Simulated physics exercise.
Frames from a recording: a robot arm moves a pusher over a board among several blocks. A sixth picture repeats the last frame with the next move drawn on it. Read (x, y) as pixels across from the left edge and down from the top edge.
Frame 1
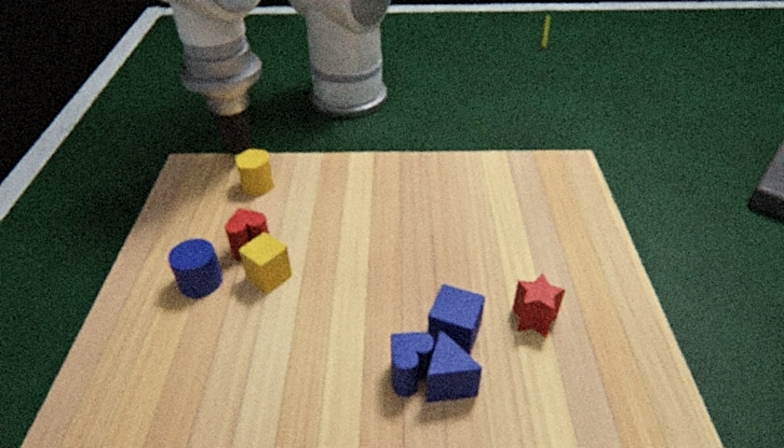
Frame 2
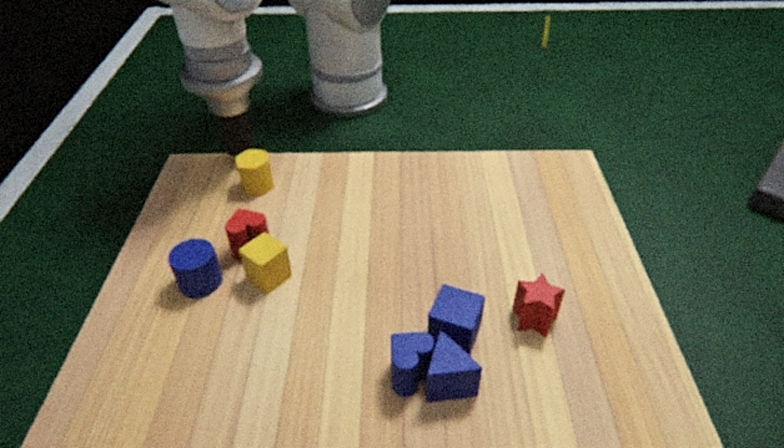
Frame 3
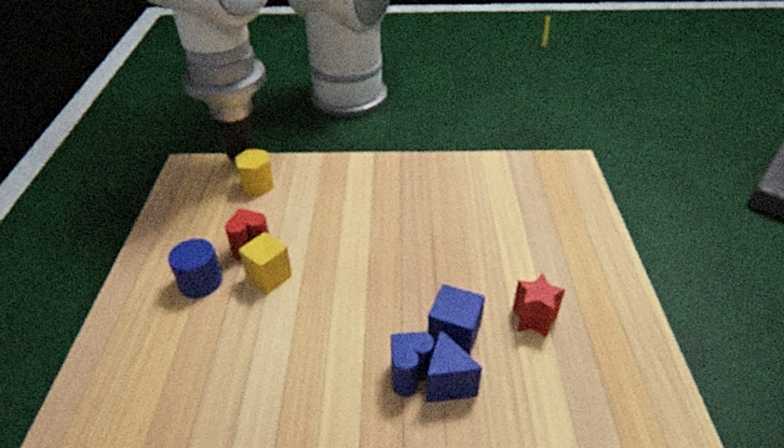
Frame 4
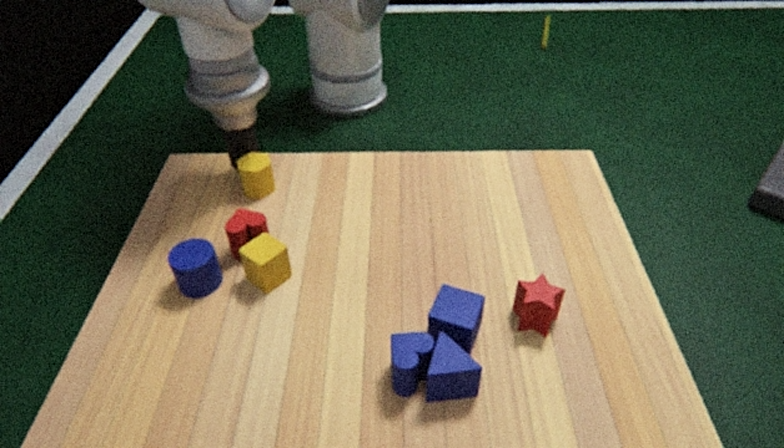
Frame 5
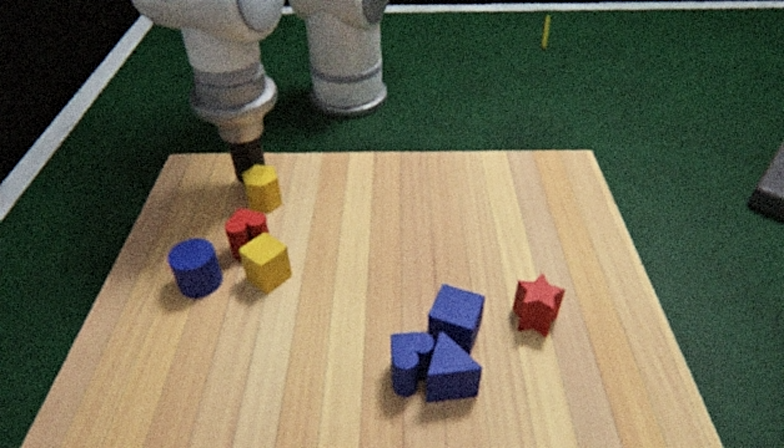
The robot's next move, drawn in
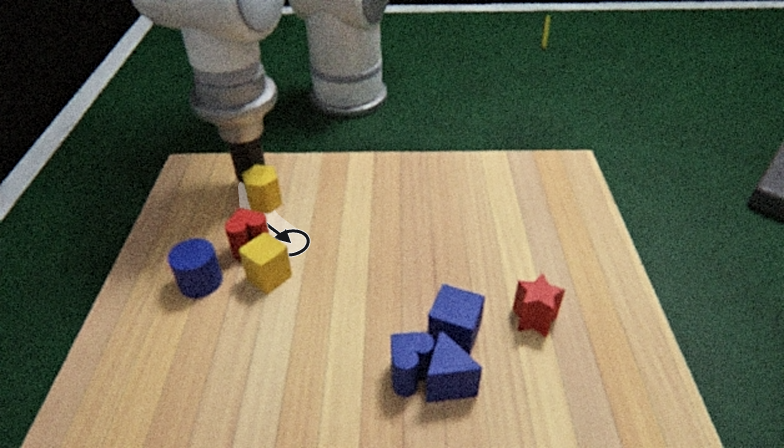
On a wooden board over a green surface, a robot arm hovered behind several red, blue and yellow blocks, then nudged the rear yellow block slightly forward and right while the others stayed still.
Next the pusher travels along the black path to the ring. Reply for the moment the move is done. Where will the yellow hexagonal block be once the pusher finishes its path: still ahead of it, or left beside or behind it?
The pusher keeps it before itself.
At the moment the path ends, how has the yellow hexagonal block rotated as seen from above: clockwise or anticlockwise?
Anticlockwise, looking down.
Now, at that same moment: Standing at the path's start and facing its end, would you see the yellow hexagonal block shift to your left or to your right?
It is pushed towards the left-hand side.
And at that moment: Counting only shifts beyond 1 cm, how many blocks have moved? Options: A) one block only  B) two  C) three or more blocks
The correct letter is A.
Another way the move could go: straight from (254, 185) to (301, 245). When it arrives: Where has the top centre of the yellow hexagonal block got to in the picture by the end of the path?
So, by the moment the path ends, you'll find the top centre of the yellow hexagonal block at (282, 242).
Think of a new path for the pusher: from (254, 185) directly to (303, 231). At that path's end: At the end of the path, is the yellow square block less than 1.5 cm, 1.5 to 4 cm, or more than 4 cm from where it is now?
It moves less than 1.5 cm.
Drawn move, from (254, 185) through (256, 206) and (268, 226) to (291, 243).
On the path given first. One third of the way, pusher at (254, 195); yellow hexagonal block at (269, 194), turned 20° anticlockwise.
Two thirds of the way, pusher at (266, 215); yellow hexagonal block at (288, 211), turned 45° anticlockwise.
At the end, pusher at (289, 232); red heart block at (244, 222), turned 15° clockwise; yellow hexagonal block at (317, 224), turned 70° anticlockwise; yellow square block still.
